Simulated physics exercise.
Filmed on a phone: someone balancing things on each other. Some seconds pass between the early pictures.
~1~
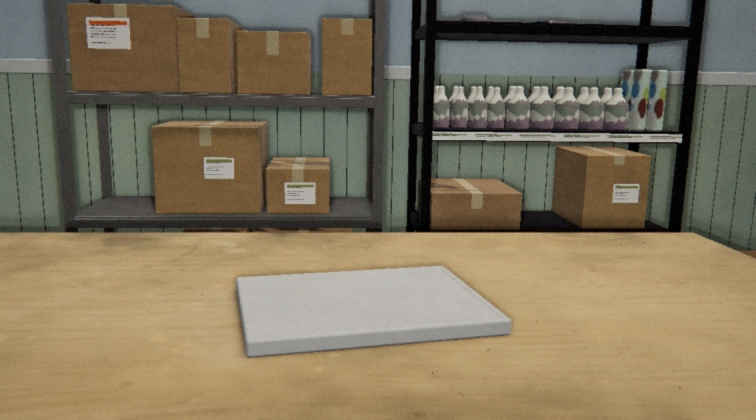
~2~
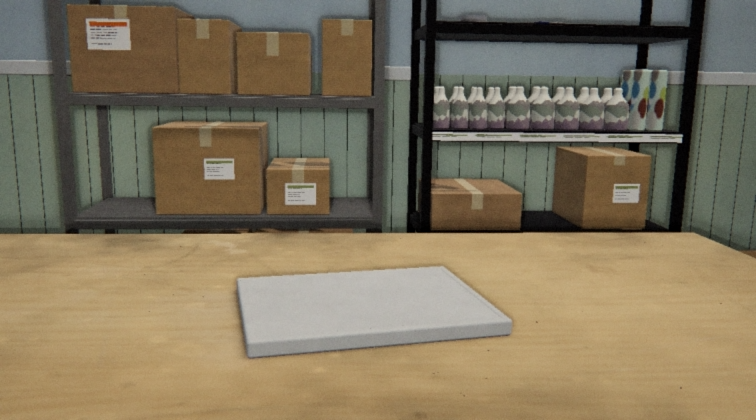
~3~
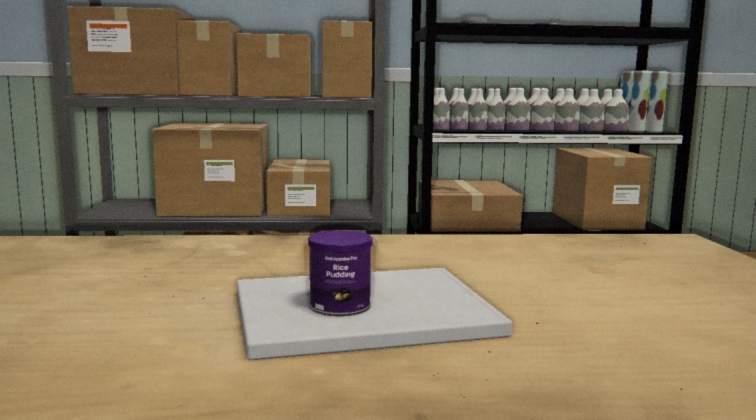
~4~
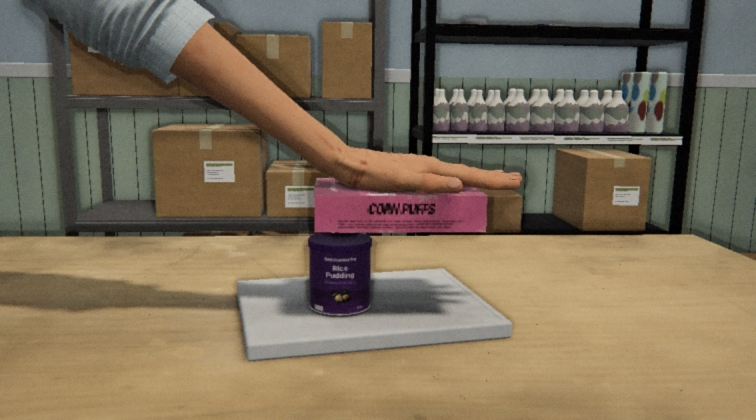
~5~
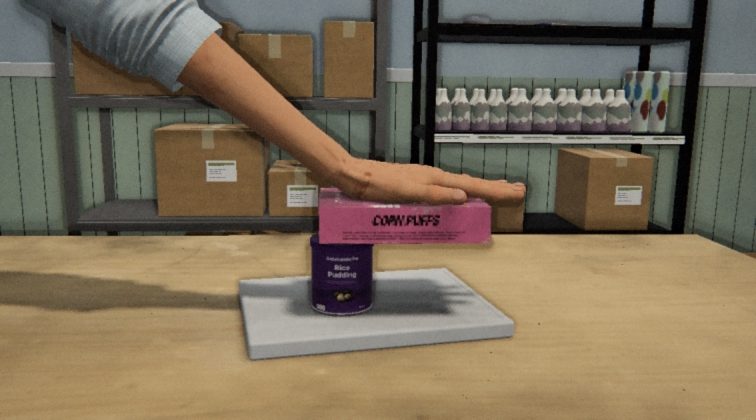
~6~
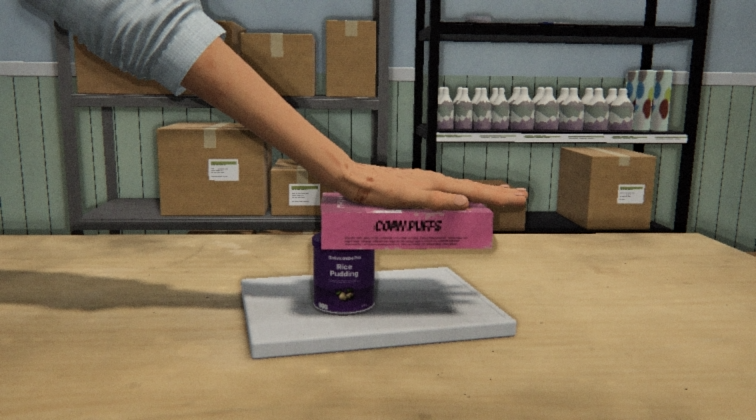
In a storeroom, a purple tin appearing on a white tray, then a hand lowering a pink packet onto it.
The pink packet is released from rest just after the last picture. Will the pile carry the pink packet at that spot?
Outcome: The pile comes apart.
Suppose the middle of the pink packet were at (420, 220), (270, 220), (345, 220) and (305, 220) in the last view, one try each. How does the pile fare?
First try: It loses its balance; second try: It gives way; third try: It stays up; fourth try: It loses its balance.
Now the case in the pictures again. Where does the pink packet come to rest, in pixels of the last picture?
Near (424, 248).
Then, 0.20 s on from there, pink packet turned 19° from how it was put near (406, 228).
Then, 0.30 s on from there, pink packet turned 42° from how it was put near (407, 241).
Then, 0.60 s on from there, pink packet now fallen.
Then, 0.80 s on from there, nothing new.
In the end, fallen, pink packet; the other 2 unmoved. At the end, from the last picture's camera, pink packet near (424, 248). The pile gives way.
